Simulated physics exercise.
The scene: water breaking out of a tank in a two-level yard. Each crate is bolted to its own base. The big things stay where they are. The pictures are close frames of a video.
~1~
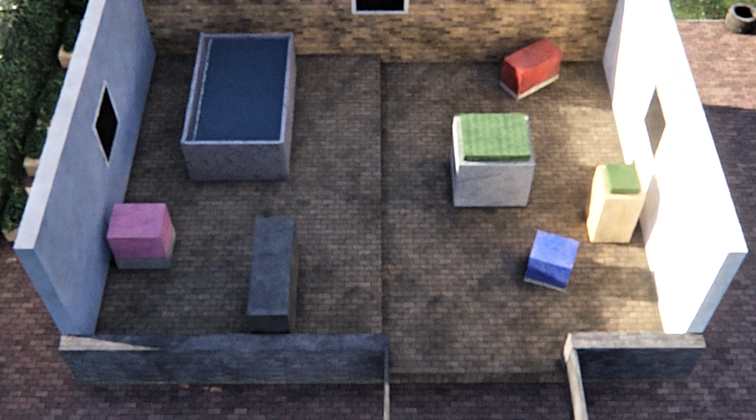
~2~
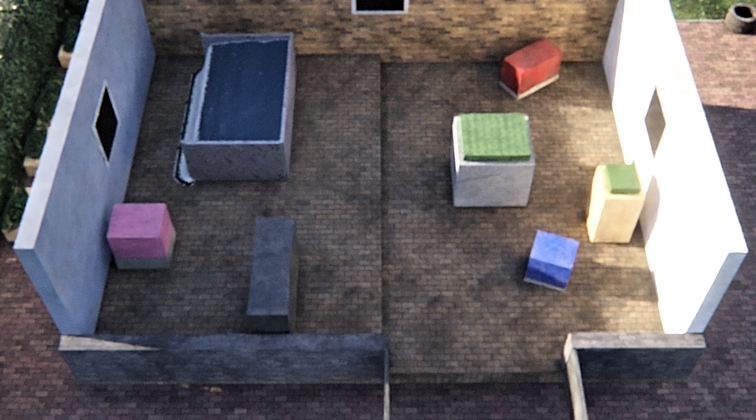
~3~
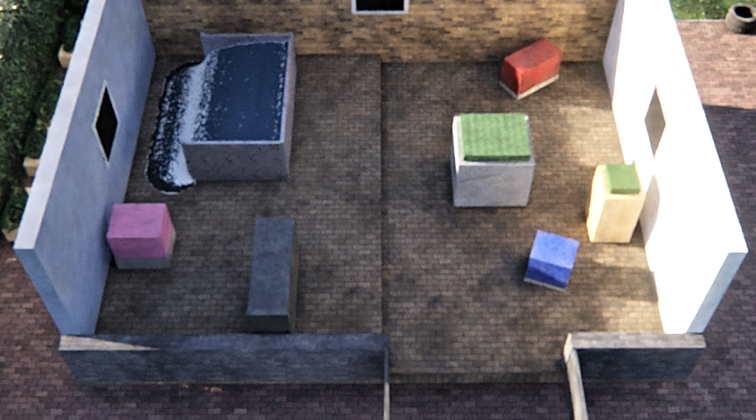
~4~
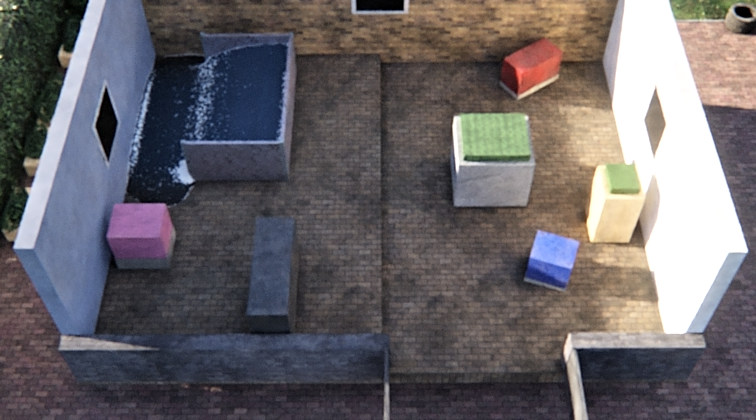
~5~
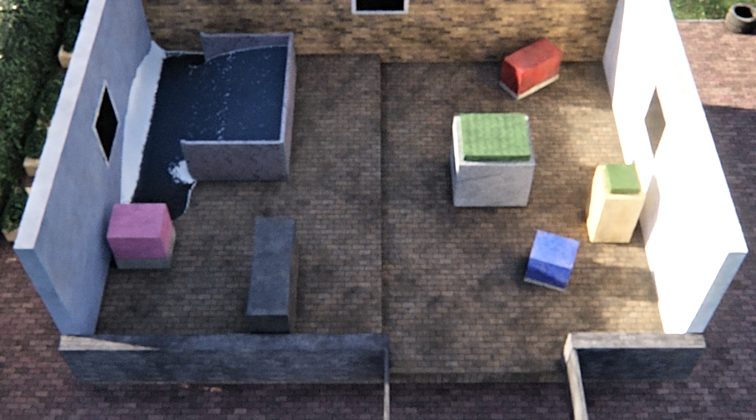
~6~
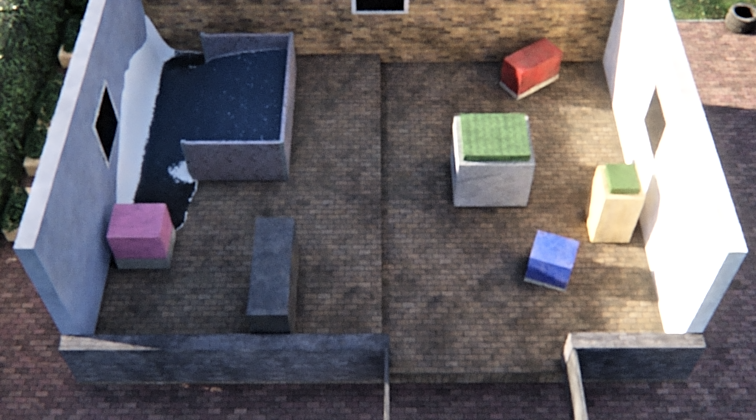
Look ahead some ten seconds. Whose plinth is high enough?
One by one: The pink crate is soaked; the red crate is soaked; the blue crate is soaked.
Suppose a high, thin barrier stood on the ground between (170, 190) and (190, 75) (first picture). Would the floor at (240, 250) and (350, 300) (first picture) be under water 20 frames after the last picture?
In that order: Under water, dry.
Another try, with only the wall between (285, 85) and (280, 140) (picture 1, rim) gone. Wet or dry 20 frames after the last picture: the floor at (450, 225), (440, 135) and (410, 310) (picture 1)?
One after the other: Covered, covered, covered.
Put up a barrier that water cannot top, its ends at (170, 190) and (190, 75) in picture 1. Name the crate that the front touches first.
First comes the crate marked pink.
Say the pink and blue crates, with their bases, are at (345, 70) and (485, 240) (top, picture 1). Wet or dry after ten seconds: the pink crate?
Then: Pink remains dry.
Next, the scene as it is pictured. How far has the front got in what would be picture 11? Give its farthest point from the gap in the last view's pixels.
Close to (91, 353).
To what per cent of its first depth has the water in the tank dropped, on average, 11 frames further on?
Near 32 in a hundred.
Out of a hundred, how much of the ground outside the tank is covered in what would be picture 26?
Some 60 per cent.
A moment on, water covers 15 % of the floor; the pink crate water round its plinth, the red crate not reached, the blue crate not reached.
Next, water covers 25 % of the floor; the pink crate water round its plinth, the red crate not reached, the blue crate not reached.
Then, water covers 60 % of the floor; the pink crate water round its plinth, the red crate water round its plinth, the blue crate not reached.
Later, water covers 80 % of the floor; the pink crate water round its plinth, the red crate water round its plinth, the blue crate water round its plinth.
In the end, water covers 95 % of the floor; the pink crate was topped, the red crate was topped, the blue crate was topped.
